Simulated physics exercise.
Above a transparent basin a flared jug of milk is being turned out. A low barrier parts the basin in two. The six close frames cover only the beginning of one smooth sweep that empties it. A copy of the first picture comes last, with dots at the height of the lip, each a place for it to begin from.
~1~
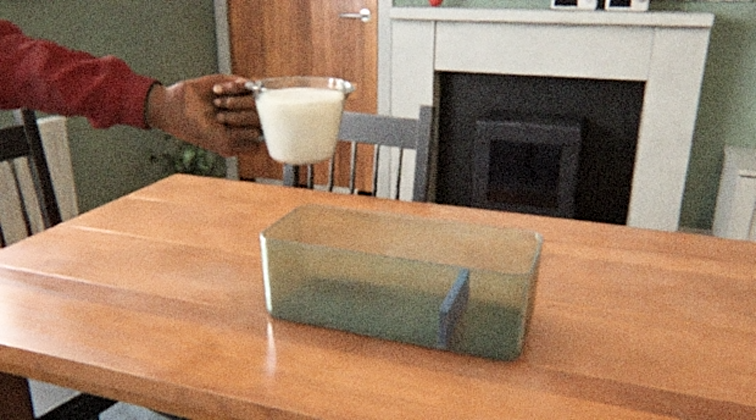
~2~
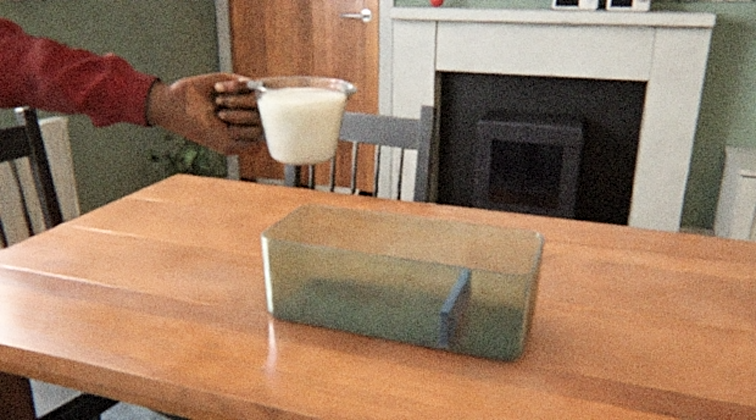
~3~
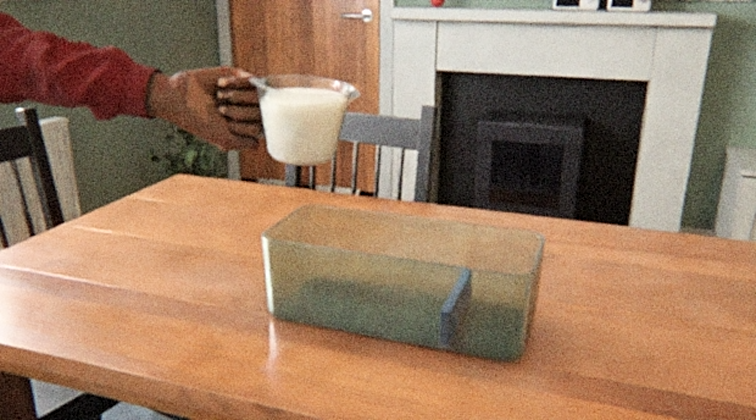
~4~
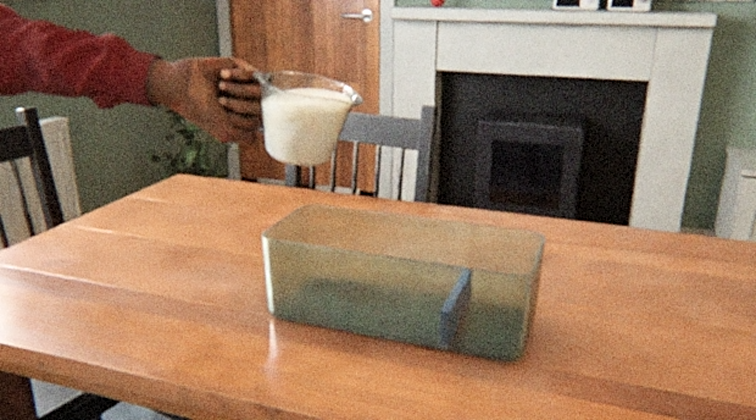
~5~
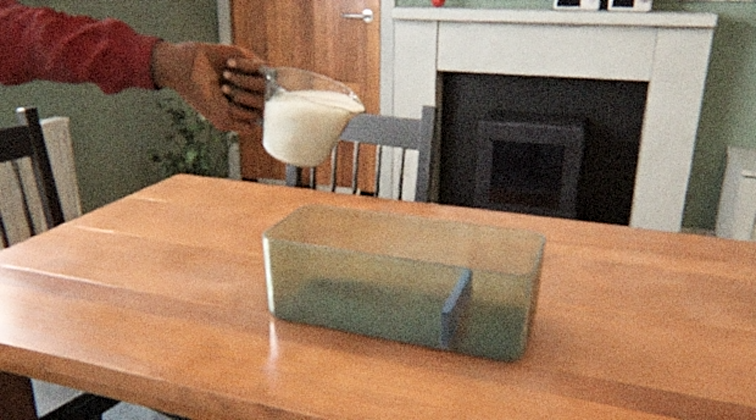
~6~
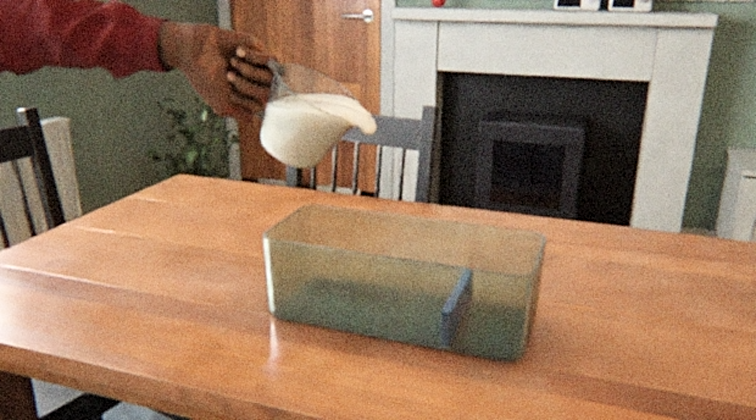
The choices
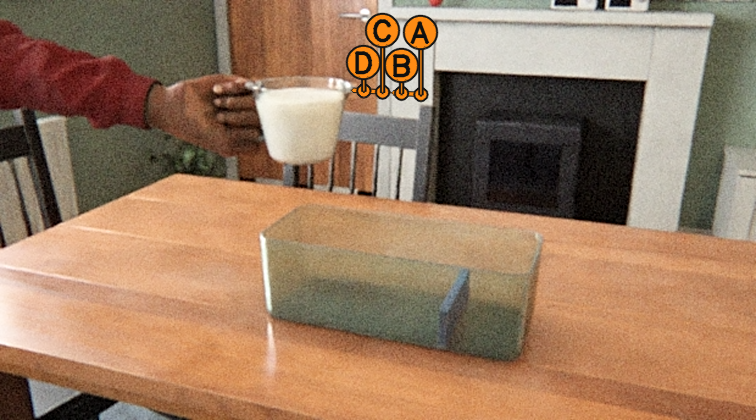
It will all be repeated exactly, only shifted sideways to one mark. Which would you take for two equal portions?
I would pick spot A.
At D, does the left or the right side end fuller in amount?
The left side.
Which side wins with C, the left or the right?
More ends on the left.
In orange, A at (420, 94); B at (401, 93); C at (382, 92); D at (363, 90).
Choosing A, about 50 % ends left of the wall and 49 % right of it.
Choosing B, about 80 % ends left of the wall and 18 % right of it.
Choosing C, about 93 % ends left of the wall and 4 % right of it.
Choosing D, about 94 % ends left of the wall and 4 % right of it.
